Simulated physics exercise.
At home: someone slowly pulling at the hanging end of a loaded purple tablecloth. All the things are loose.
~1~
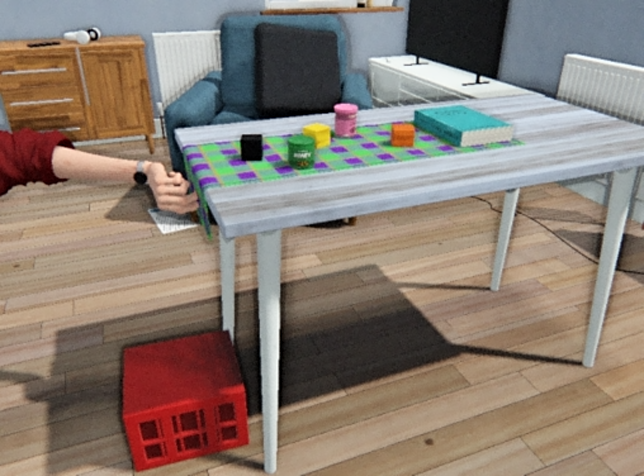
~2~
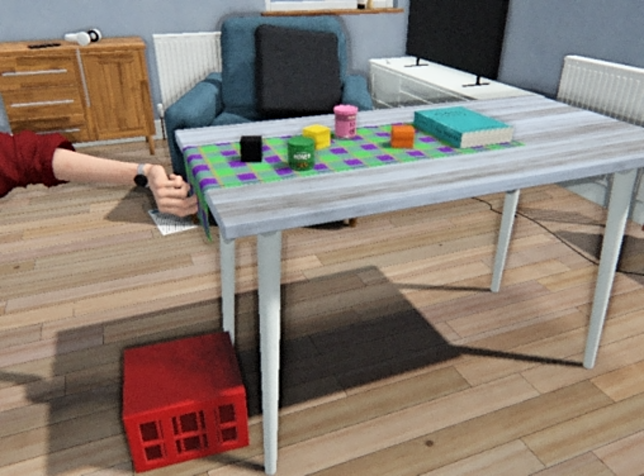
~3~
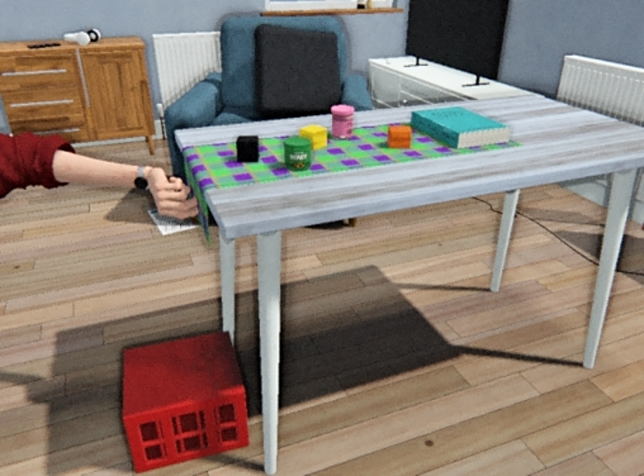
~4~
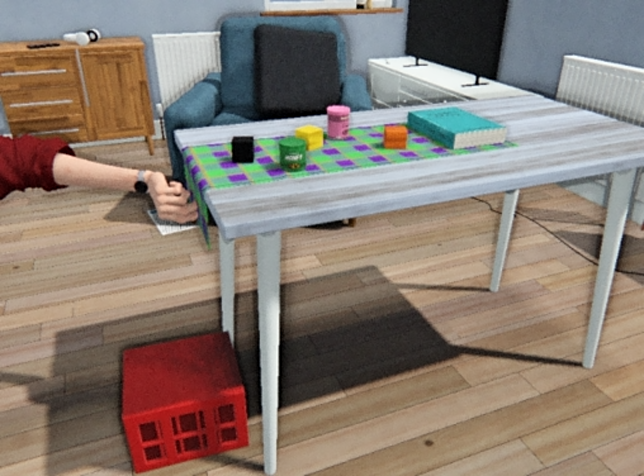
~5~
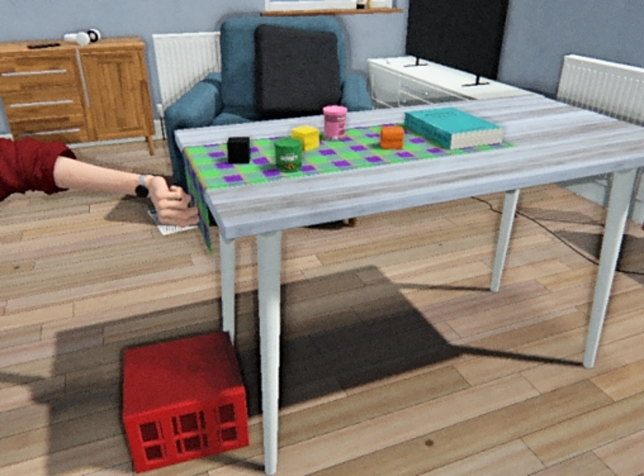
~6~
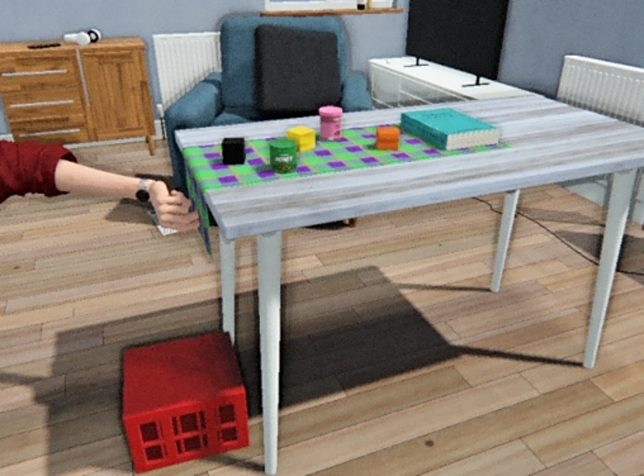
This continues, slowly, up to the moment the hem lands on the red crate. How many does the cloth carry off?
The count of fallen things is four.
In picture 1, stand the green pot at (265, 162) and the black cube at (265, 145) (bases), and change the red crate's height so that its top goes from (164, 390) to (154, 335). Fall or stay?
The green pot comes down, the black cube comes down.
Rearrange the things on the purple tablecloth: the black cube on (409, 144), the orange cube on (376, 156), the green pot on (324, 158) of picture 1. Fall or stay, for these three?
The black cube does not fall, the orange cube comes down, the green pot is carried off.
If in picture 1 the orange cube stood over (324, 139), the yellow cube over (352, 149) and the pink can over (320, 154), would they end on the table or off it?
The orange cube drops off, the yellow cube falls, the pink can tumbles off.
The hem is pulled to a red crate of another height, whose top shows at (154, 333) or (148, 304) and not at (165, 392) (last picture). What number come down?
Then 2 and 1.
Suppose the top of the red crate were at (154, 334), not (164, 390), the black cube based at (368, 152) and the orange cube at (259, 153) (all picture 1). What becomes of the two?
The black cube holds on, the orange cube tumbles off.
Soon after, hem near (204, 291); black cube gone.
After that, hem near (208, 336); black cube, green pot and yellow cube gone.
And then, hem on the crate; black cube, green pot, yellow cube and pink can gone.
In the end, hem on the crate; black cube, green pot, yellow cube and pink can gone. It carries off four.
